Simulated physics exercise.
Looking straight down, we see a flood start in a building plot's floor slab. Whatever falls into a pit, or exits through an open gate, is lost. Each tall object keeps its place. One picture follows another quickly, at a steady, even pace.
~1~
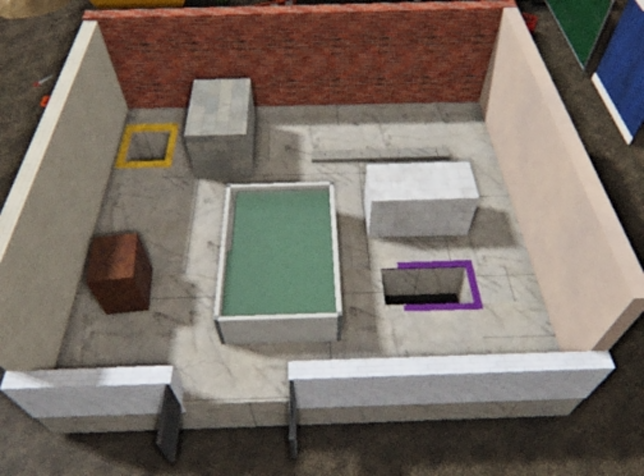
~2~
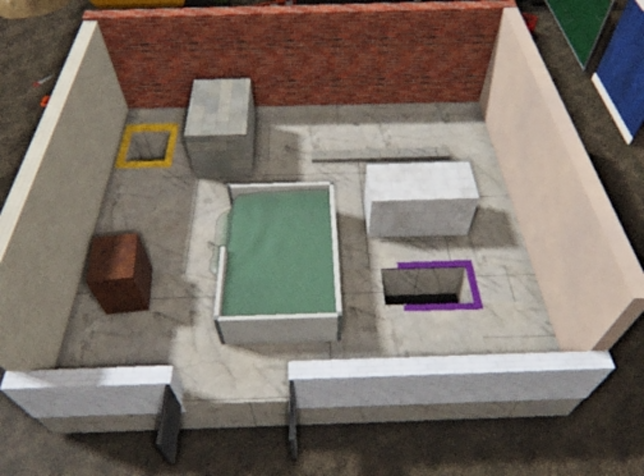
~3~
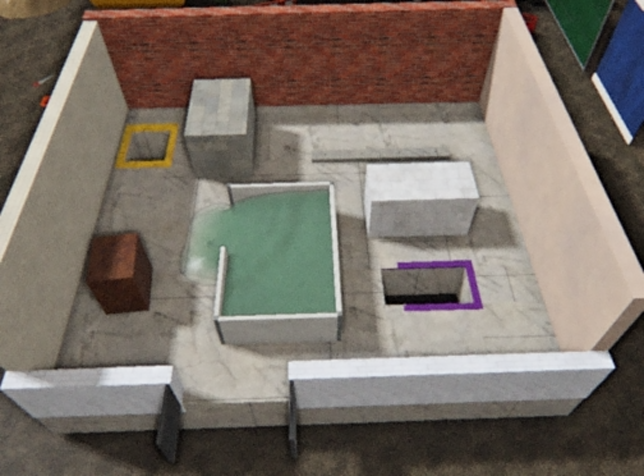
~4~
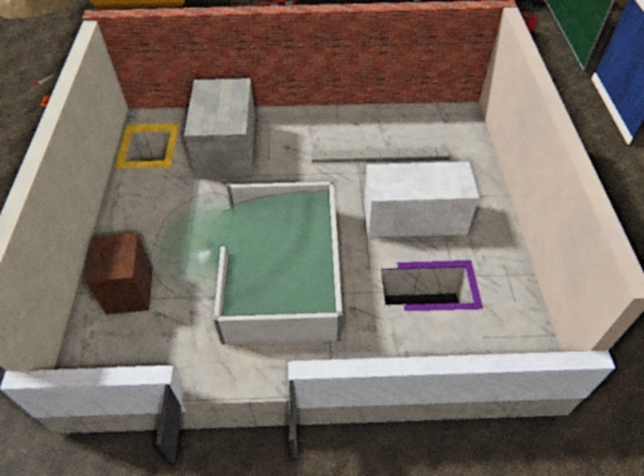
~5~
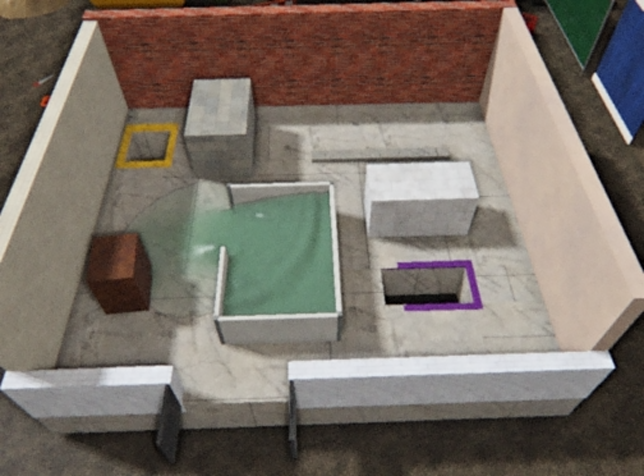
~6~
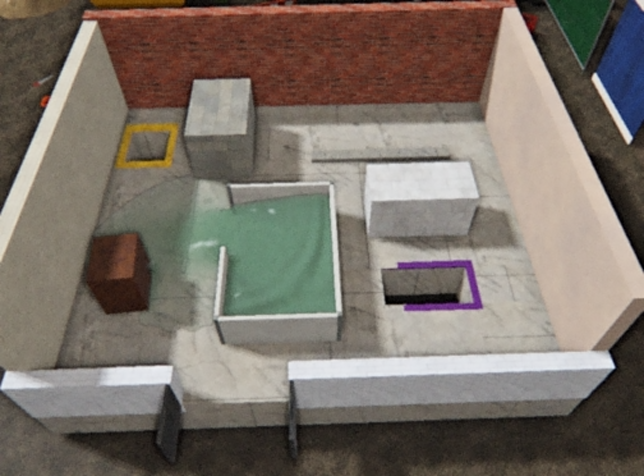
In a walled plot, green water pours left from a tank's broken side across the floor.
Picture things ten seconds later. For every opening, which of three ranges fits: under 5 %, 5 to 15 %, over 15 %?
In the end the gate pulls in a so-so amount - five to fifteen per cent, the yellow pit pulls in a good deal - past fifteen per cent, the purple pit pulls in barely a drop - beneath five per cent.
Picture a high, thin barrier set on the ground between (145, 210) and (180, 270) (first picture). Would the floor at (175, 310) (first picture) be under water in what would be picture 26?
The spot in question would be waterlogged.
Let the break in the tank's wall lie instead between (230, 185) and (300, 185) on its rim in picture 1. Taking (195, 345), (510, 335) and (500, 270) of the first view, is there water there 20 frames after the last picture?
Well, the first is missed by the spill, the next missed by the spill, the last missed by the spill.
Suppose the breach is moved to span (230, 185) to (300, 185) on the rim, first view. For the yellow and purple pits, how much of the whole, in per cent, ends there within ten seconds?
The yellow pit takes 10 per cent and the purple pit 4 per cent.
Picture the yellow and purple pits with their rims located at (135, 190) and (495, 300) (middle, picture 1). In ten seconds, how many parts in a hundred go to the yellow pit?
Share for yellow: 35 in a hundred.
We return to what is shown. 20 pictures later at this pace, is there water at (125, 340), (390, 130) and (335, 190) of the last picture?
First swamped, then spared, then spared.
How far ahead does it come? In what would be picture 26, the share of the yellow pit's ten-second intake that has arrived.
Something like 50 in a hundred.
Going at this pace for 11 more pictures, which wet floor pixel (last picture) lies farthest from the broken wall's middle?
My estimate: Roughly (129, 109).
A moment on, water covers 20 % of the floor; the gate 0 %, the yellow pit 0 %, the purple pit 0 %.
Next, water covers 30 % of the floor; the gate 0 %, the yellow pit 4 %, the purple pit 0 %.
Then, water covers 35 % of the floor; the gate 1 %, the yellow pit 13 %, the purple pit 0 %.
Later, water covers 55 % of the floor; the gate 4 %, the yellow pit 20 %, the purple pit 0 %.
In the end, water covers 85 % of the floor; the gate 7 %, the yellow pit 26 %, the purple pit 1 %.
